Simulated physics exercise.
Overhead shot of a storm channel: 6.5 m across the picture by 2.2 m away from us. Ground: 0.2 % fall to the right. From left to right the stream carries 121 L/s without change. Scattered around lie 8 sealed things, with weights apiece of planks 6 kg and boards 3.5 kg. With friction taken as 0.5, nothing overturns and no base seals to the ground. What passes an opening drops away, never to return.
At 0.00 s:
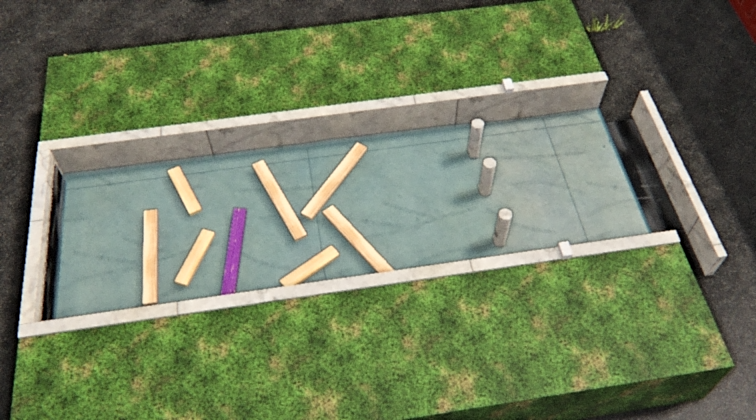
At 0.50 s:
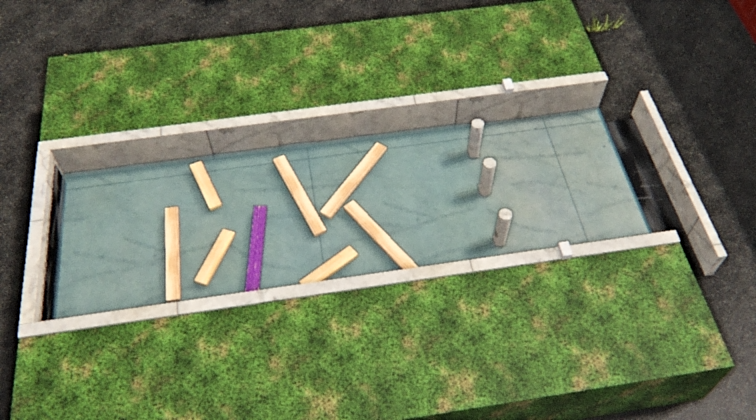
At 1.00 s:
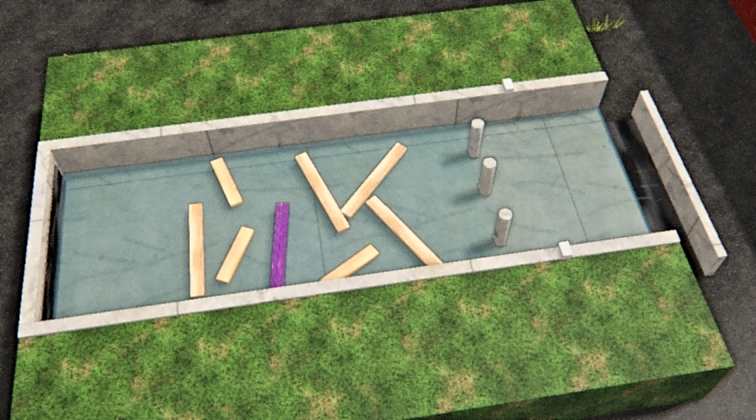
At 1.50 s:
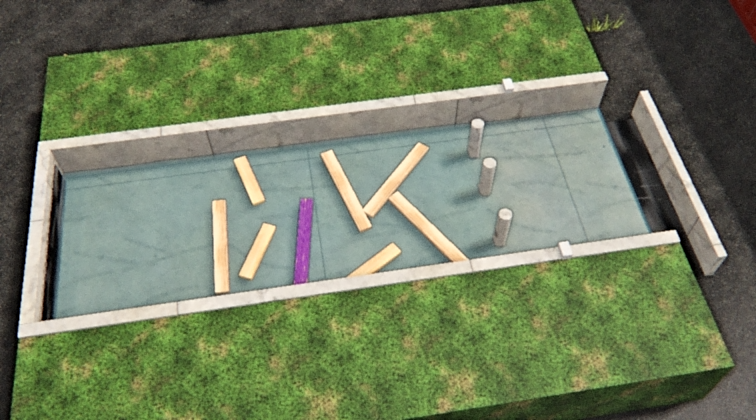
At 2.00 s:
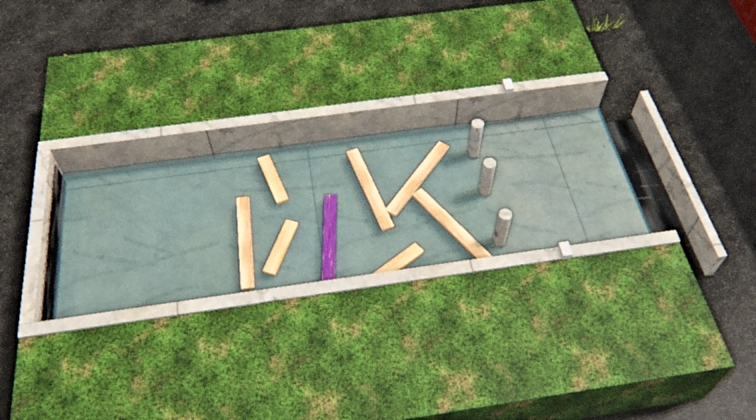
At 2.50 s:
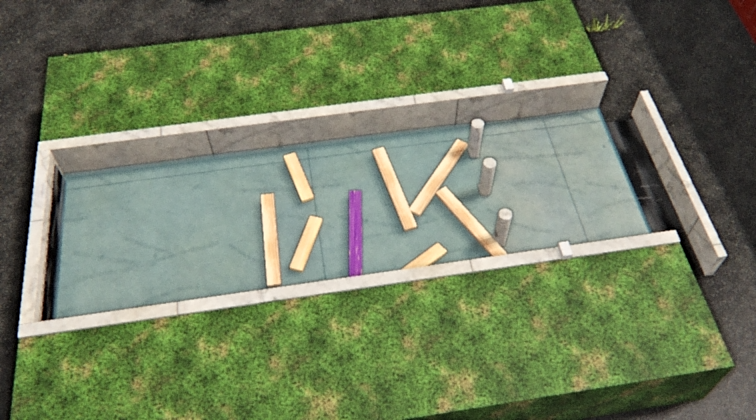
A purple plank floats among several pale wooden planks in a shallow, walled channel of blue-green water, seen from above at an angle, with grassy banks on both long sides. Three short grey posts stand in a row across the right part of the channel, near an open end with a separate wall beyond. All the planks drift steadily rightward together, the foremost ones coming close beside the posts, while the camera stays still.
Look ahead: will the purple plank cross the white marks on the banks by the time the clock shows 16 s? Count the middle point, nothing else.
As far as I can tell, the purple plank does not go far enough.
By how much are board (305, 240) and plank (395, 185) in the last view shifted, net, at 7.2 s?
In that order: 250 cm, 200 cm.
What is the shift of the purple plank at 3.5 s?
Displacement by then near 200 cm.
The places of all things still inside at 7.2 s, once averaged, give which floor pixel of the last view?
They average out to somewhere around (441, 210).
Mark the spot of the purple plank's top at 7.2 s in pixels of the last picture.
The top should be near pixel (433, 210).
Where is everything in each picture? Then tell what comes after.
In the first picture, the purple plank at (234, 253), afloat; about 1360 L in view; 0 of 8 have shifted.
In the second picture, the purple plank at (256, 251) floats, 25 cm from its start; 11 cm deep round most things; 8 of 8 have shifted.
In the third picture, the purple plank at (280, 248) floats, 51 cm from its start; about 1350 L in view; 8 of 8 have shifted.
In the fourth picture, the purple plank at (303, 243), afloat, 78 cm from its start; about 1350 L in view; 8 of 8 have shifted.
In the fifth picture, the purple plank at (329, 239), afloat, 107 cm from its start; about 1350 L in view; 8 of 8 have shifted.
In the sixth picture, the purple plank at (356, 234) floats, 137 cm from its start; about 1350 L in view; 8 of 8 have shifted.
After 3.5 s the purple plank is near (406, 222), 2.0 m from its start, afloat; 0 of 8 are over the mark; 8 afloat.
After 7.2 s the purple plank is near (433, 210), 2.3 m from its start, afloat; 0 of 8 are over the mark; 8 afloat.
After 12.0 s the purple plank is near (434, 209), 2.3 m from its start, afloat; 0 of 8 are over the mark; 8 afloat.
After 16.0 s the purple plank is near (434, 207), 2.3 m from its start, afloat; 0 of 8 are over the mark; 8 afloat.
